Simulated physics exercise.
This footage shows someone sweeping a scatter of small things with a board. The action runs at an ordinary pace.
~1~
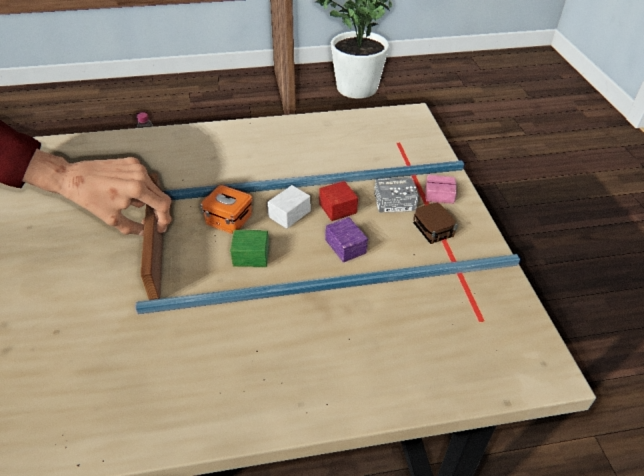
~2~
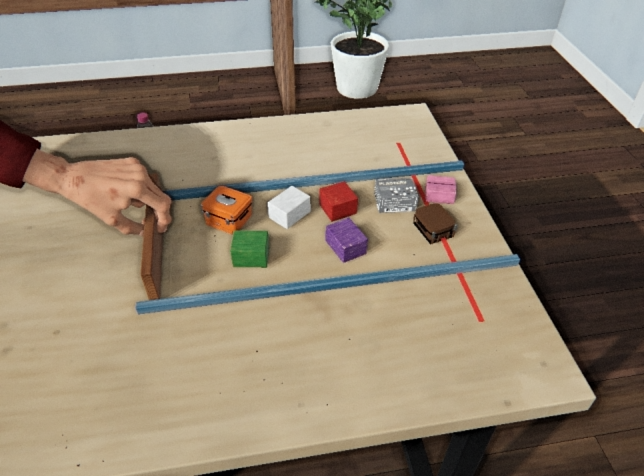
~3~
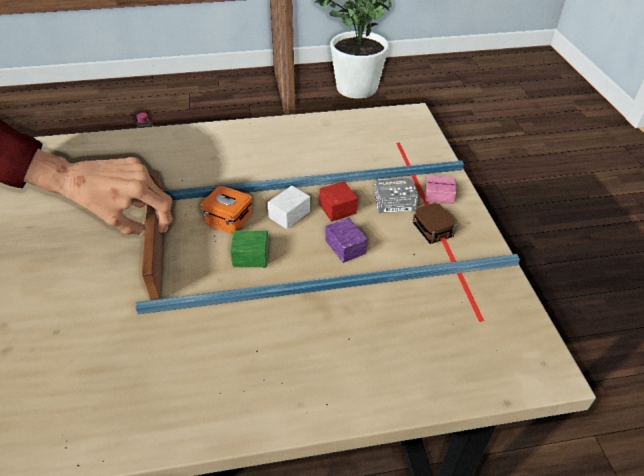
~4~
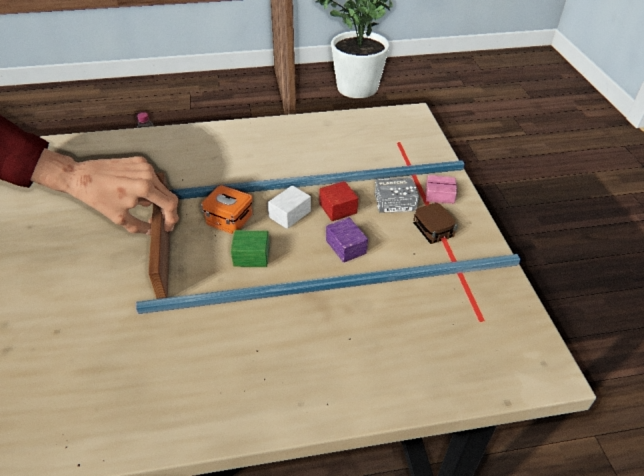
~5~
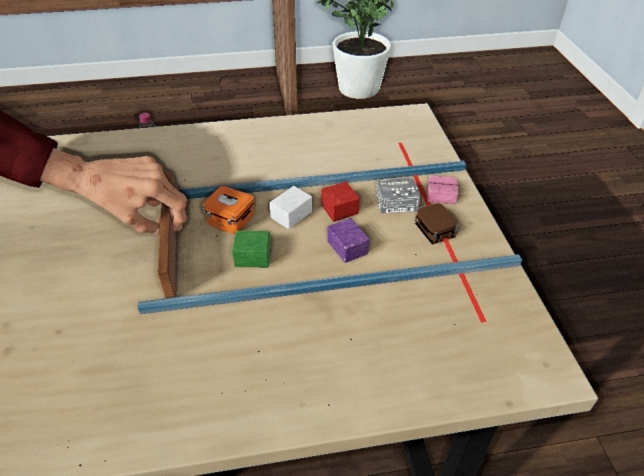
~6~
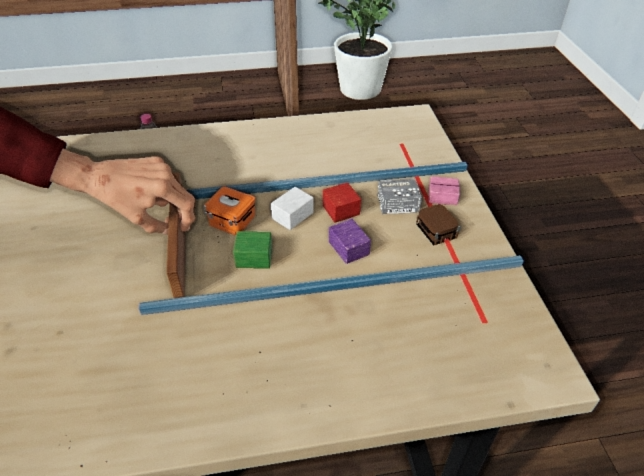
A hand slides an upright wooden board slightly right toward scattered colourful blocks that stay still.
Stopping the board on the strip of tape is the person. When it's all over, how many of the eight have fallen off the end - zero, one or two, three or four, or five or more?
Three or four have fallen off.
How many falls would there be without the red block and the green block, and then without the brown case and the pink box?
First try 2, second try 2.
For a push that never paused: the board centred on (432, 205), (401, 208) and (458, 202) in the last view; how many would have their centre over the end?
4, 2, 6.
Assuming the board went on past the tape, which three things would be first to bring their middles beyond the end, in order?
You'd get the pink box first, then the grey box, and the red block after that.
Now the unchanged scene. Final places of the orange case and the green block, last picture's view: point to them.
The orange case comes to rest close to (442, 179), while the green block rests close to (461, 225).
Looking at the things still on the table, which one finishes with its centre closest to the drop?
That would be the white block, the foremost.
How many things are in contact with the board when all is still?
It is in contact with 2.
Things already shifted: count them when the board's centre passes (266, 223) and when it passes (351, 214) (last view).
I get 4 at the one place and 7 at the other.
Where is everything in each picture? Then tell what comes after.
The first frame shows pink box (441, 189); brown case (434, 223); grey box (396, 195); board (154, 234); tape (433, 217).
The second frame shows brown case (434, 224); board (154, 234).
The third frame shows grey box (396, 195); orange case (228, 210).
The fourth frame shows pink box (441, 190); white block (290, 207).
The fifth frame shows brown case (436, 224); green block (252, 249).
The sixth frame shows pink box (444, 191); brown case (437, 225); grey box (399, 196); board (177, 233); tape (436, 218).
A little later, none off yet; pink box at rest near (444, 191); brown case at rest near (437, 225); grey box at rest near (399, 196).
Next, none off yet; pink box tilted well over near (491, 192); brown case at rest near (439, 225); grey box shifted well along near (461, 188).
When it is over, the number that fall off is three or four; down, red block, grey box, brown case and pink box.
